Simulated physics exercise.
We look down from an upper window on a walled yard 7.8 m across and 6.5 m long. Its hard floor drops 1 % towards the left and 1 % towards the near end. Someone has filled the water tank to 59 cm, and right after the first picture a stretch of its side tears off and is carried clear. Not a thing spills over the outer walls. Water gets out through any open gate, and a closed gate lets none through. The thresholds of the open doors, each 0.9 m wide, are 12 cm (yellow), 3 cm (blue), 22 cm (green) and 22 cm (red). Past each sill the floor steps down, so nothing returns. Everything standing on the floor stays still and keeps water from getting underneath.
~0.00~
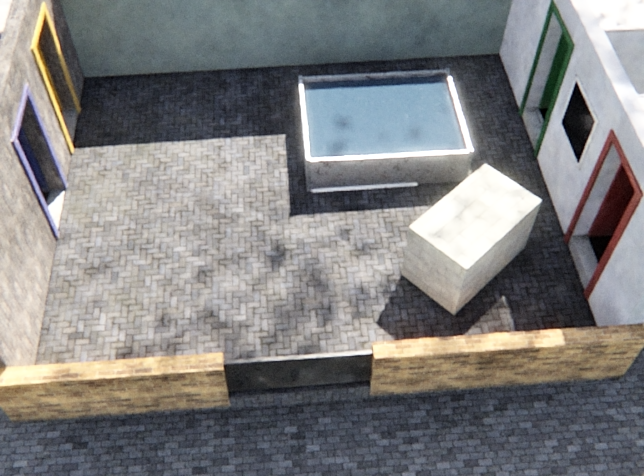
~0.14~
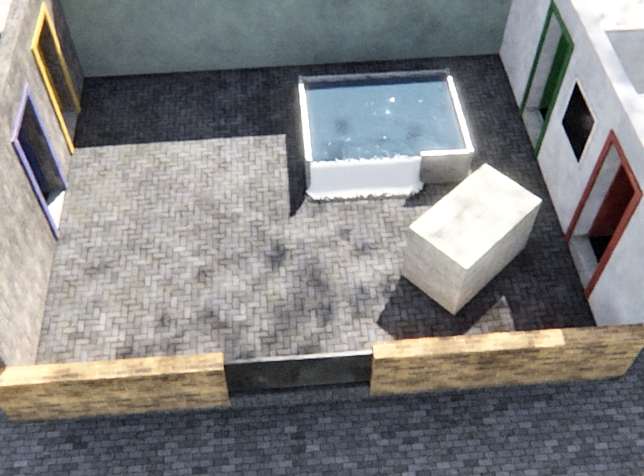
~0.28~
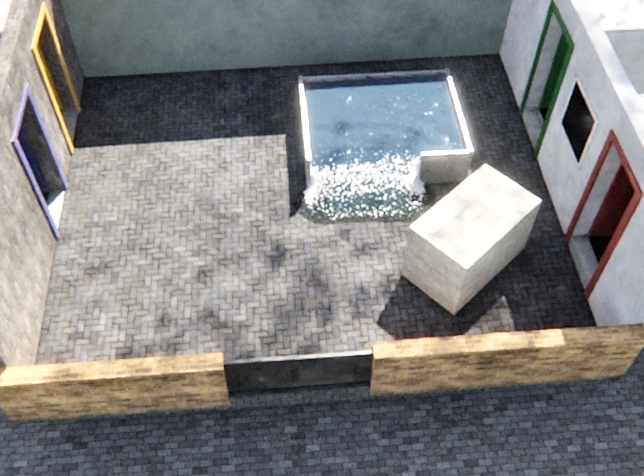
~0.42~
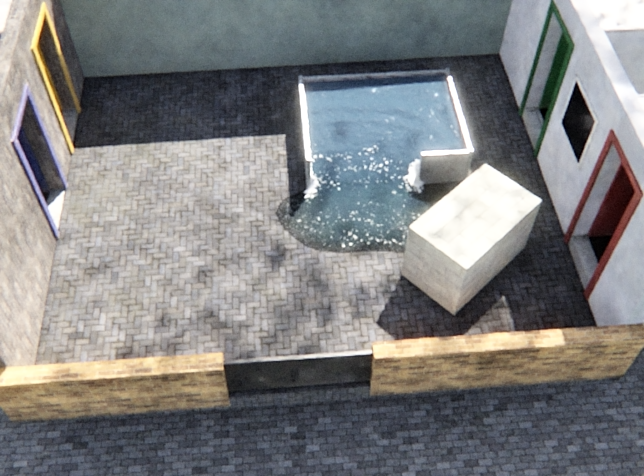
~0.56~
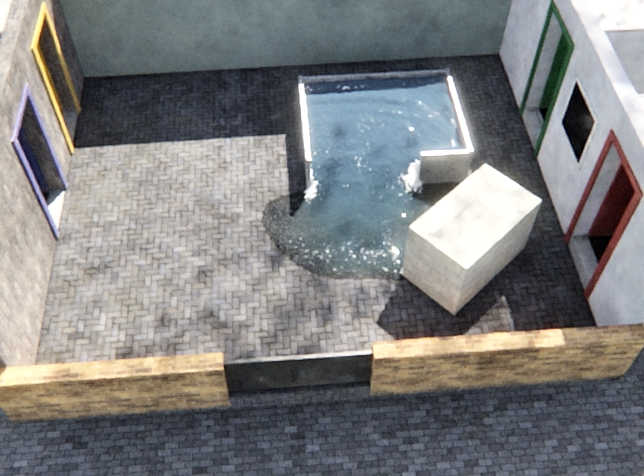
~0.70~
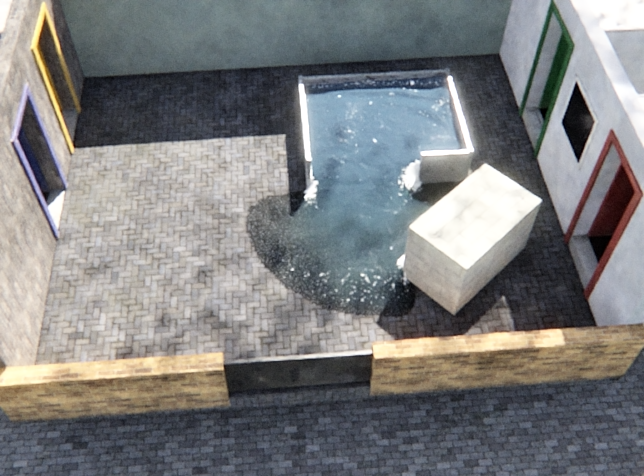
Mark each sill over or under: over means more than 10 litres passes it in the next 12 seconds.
Yellow door - under; blue door - over; green door - under; red door - under.
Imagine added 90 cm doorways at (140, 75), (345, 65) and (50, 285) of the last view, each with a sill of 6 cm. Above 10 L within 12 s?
Per doorway, in order: Sufficient / insufficient / sufficient.
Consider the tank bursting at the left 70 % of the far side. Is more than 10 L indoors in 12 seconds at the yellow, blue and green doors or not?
Then yellow would come out on the high side, blue on the high side and green on the low side.
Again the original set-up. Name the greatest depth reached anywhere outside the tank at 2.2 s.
Peak depth: Approx. 37 cm.
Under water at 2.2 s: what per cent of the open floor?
30 %.
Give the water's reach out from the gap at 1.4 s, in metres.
Distance: Approx. 3.8 m.
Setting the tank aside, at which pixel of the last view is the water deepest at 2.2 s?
Roughly pixel (299, 363).
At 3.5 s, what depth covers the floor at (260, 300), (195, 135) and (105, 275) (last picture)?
4, 0, 1 cm.
After 1.4 s water covers 20 % of the floor and is deepest (40 cm) near (353, 371); yellow door not reached, blue door not reached, green door not reached, red door not reached.
After 2.2 s water covers 30 % of the floor and is deepest (37 cm) near (299, 363); yellow door not reached, blue door not reached, green door not reached, red door not reached.
After 3.5 s water covers 45 % of the floor and is deepest (42 cm) near (30, 396); yellow door not reached, blue door not reached, green door 2 cm at the sill, 0 L in, red door 7 cm at the sill, 0 L in.
After 7.0 s water covers 85 % of the floor and is deepest (19 cm) near (30, 396); yellow door 5 cm at the sill, 0 L in, blue door 7 cm at the sill, 21 L in, green door 4 cm at the sill, 0 L in, red door 8 cm at the sill, 0 L in.
After 12.0 s water covers 100 % of the floor and is deepest (12 cm) near (30, 396); yellow door 10 cm at the sill, 0 L in, blue door 6 cm at the sill, 58 L in, green door 3 cm at the sill, 0 L in, red door 4 cm at the sill, 0 L in.
